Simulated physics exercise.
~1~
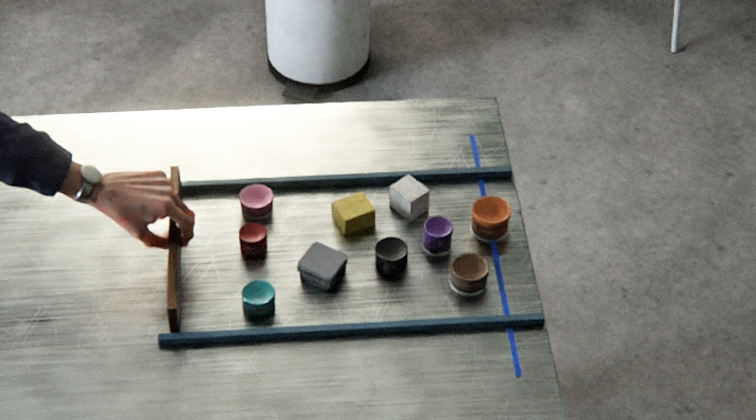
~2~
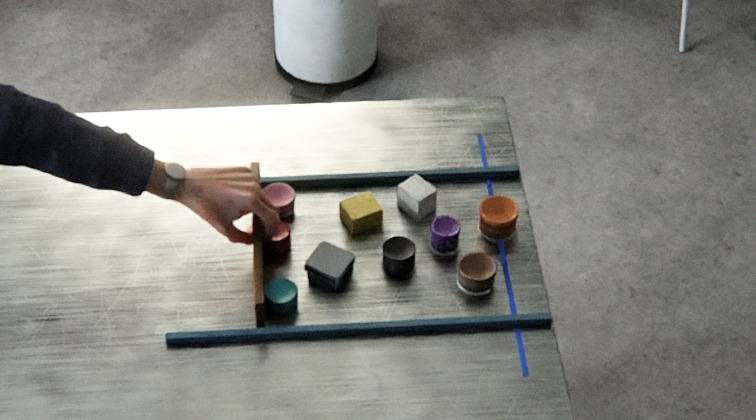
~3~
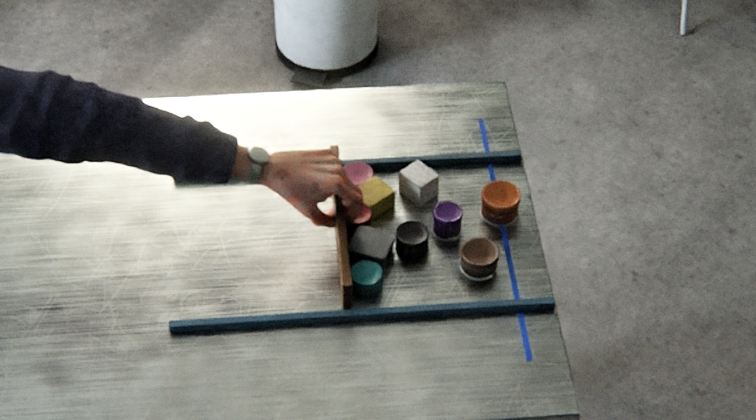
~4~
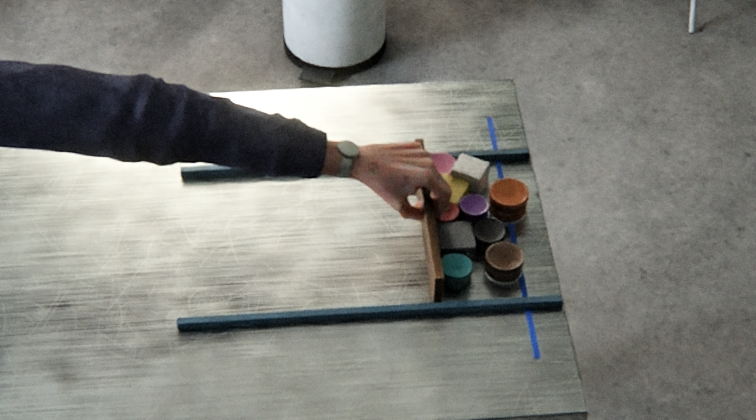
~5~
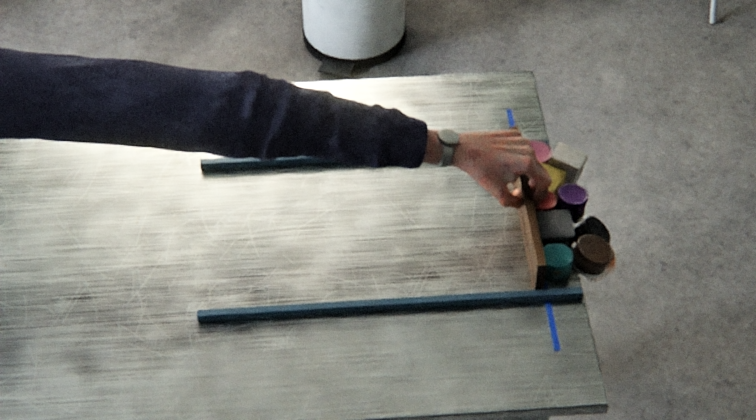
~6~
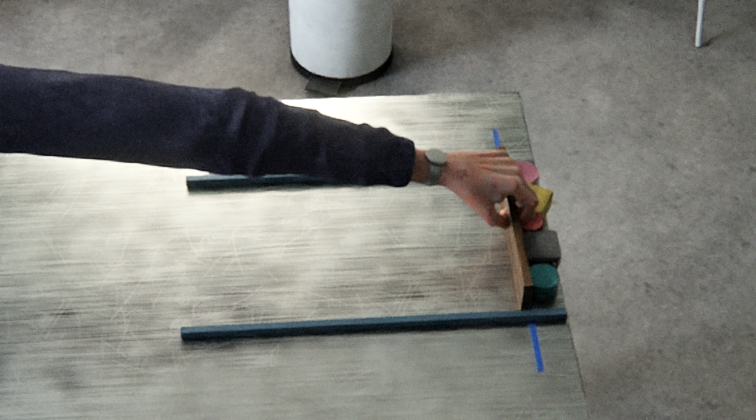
Hand pushing a wooden board rightward along a channel, bunching colourful pots and blocks together and sending several off the table's end.
